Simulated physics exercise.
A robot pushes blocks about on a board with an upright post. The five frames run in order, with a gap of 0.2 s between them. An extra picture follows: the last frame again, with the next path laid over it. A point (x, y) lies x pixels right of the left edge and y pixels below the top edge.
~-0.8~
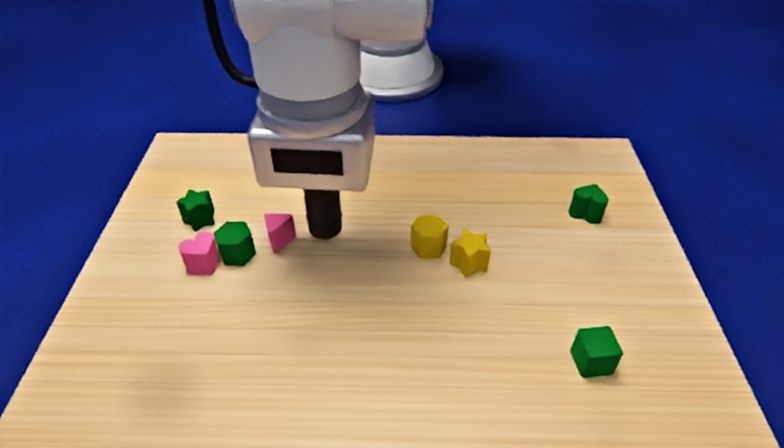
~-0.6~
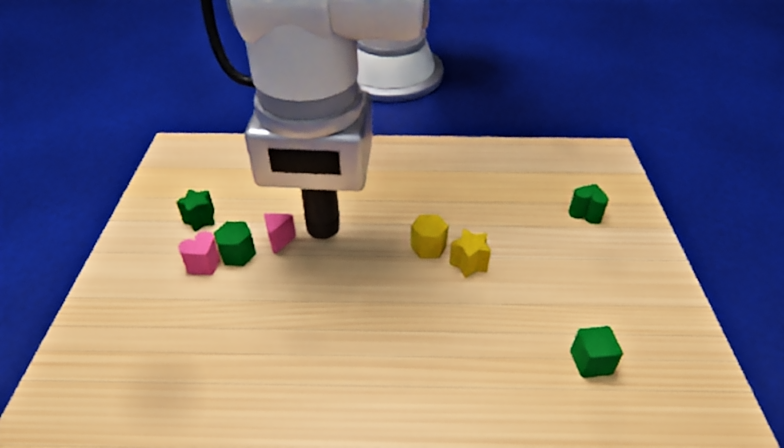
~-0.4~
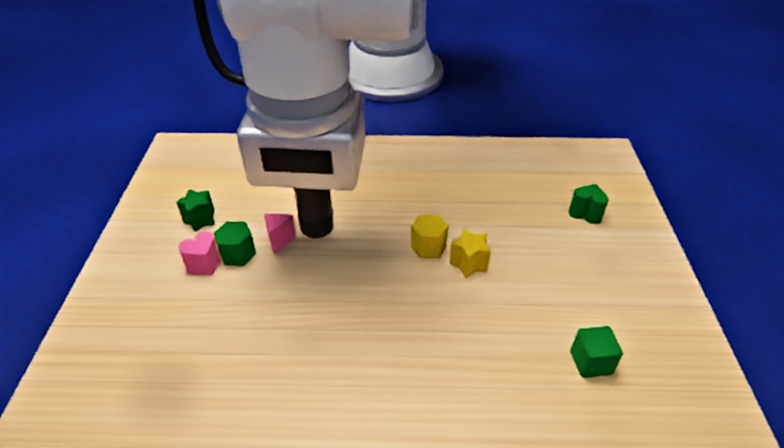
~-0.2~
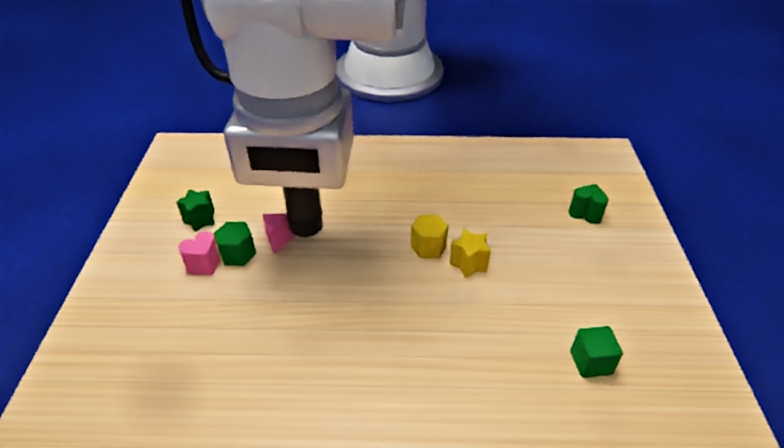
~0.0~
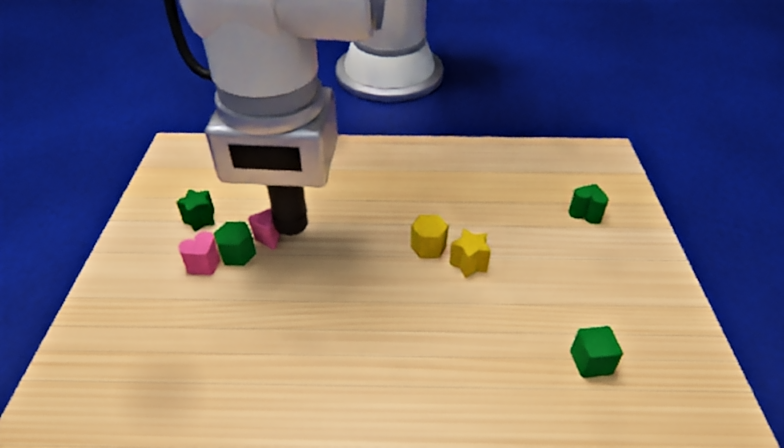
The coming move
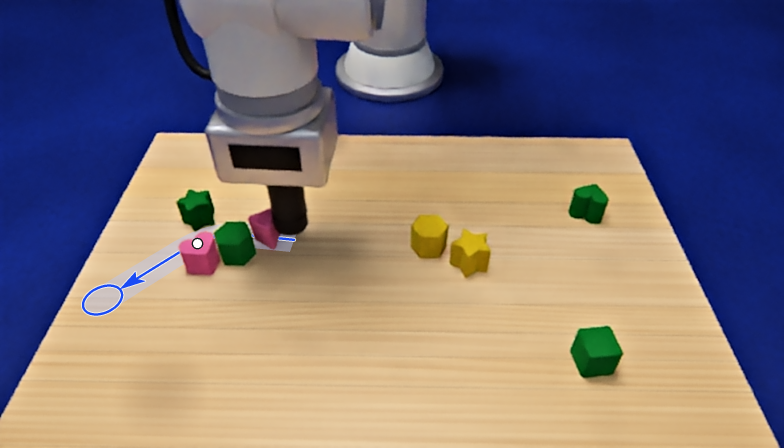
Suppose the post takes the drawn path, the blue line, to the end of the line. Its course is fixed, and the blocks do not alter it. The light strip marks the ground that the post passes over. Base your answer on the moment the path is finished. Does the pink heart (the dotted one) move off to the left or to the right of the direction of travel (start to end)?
Answer: Left.
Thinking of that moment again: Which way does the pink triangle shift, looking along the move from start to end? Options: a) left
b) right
b: Right.
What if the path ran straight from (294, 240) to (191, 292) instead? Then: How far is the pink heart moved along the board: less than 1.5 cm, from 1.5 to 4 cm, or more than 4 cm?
Between 1.5 and 4 cm.
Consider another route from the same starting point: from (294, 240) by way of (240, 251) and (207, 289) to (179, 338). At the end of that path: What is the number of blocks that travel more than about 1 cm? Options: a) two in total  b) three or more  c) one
Letter b.
Path on the board, from (294, 240) through (230, 234) and (167, 260) to (103, 300); the dot is on the pink heart.
On the path given first. One third of the way, post (224, 220); green star block (178, 193); pink heart (176, 259); green six-sided block (205, 236), turned 50° anticlockwise; pink triangle (202, 205), turned 30° clockwise.
Two thirds of the way, post (160, 245); green star block (168, 190); pink heart (168, 271), turned 25° clockwise; green six-sided block (192, 247), turned 105° anticlockwise; pink triangle (186, 204), turned 55° clockwise.
At the end, post (94, 285); green star block (168, 190); pink heart (168, 271), turned 25° clockwise; green six-sided block (192, 247), turned 105° anticlockwise; pink triangle (186, 204), turned 55° clockwise.
